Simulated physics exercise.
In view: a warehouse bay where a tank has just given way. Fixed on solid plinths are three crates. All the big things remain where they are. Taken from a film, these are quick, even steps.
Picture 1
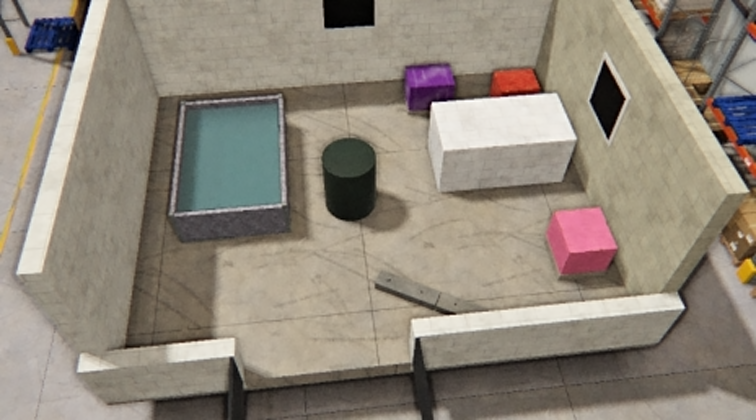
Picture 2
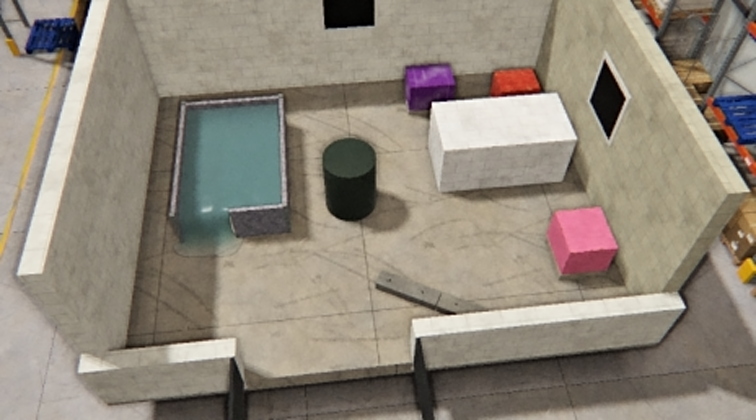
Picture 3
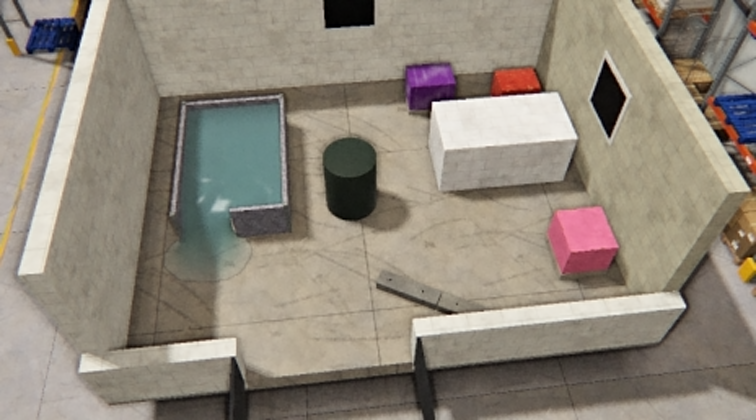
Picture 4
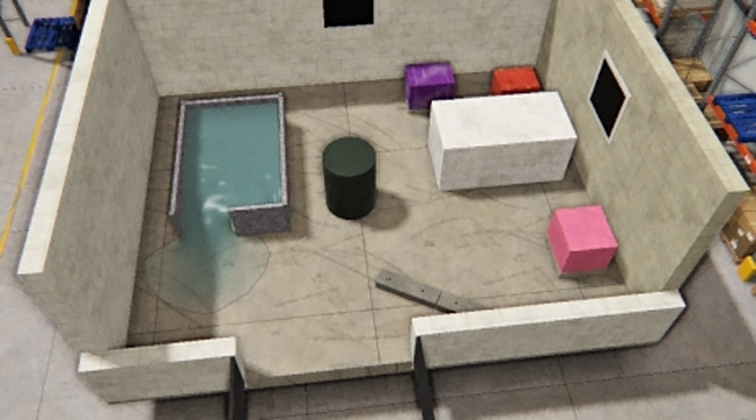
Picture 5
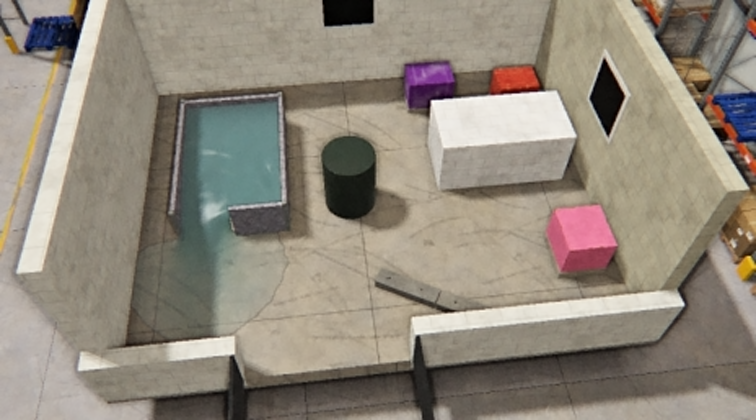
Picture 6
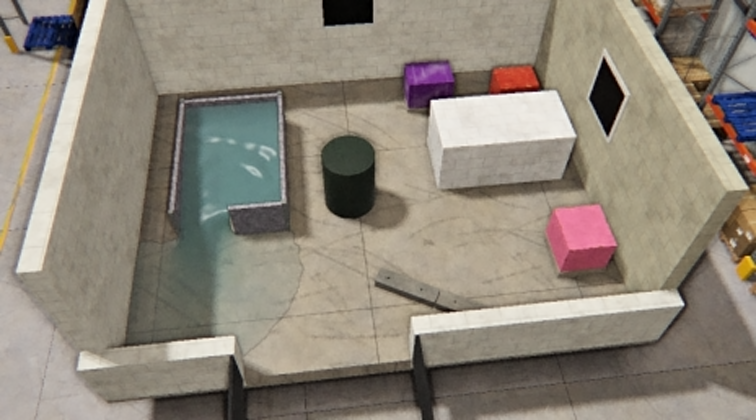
Water pours through a gap in the tank's front wall and spreads across the floor.
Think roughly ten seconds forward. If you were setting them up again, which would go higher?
At the end, the purple crate is left alone by the water, the red crate is left alone by the water, the pink crate is left alone by the water.
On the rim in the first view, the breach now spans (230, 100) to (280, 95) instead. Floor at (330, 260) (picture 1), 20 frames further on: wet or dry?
Short version: Spared.
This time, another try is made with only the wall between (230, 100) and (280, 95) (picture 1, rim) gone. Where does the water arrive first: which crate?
It's the purple one.
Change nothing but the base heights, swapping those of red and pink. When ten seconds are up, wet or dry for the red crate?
Red: Untouched.
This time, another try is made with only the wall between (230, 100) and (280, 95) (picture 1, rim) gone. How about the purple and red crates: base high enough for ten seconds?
The purple one is reached; the red one is reached.
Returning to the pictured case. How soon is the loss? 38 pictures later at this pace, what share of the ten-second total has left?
Share gone by then: About 60 %.
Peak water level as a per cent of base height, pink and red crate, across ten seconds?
I'd say 30 per cent for the first one and 10 per cent for the second.
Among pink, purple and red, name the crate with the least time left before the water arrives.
The pink-painted one, I say.
A moment on, water covers 15 % of the floor; the purple crate not reached, the red crate not reached, the pink crate not reached.
Next, water covers 15 % of the floor; the purple crate not reached, the red crate not reached, the pink crate not reached.
Then, water covers 25 % of the floor; the purple crate not reached, the red crate not reached, the pink crate not reached.
Later, water covers 45 % of the floor; the purple crate not reached, the red crate not reached, the pink crate water round its plinth.
In the end, water covers 75 % of the floor; the purple crate stayed above the water, the red crate stayed above the water, the pink crate stayed above the water.
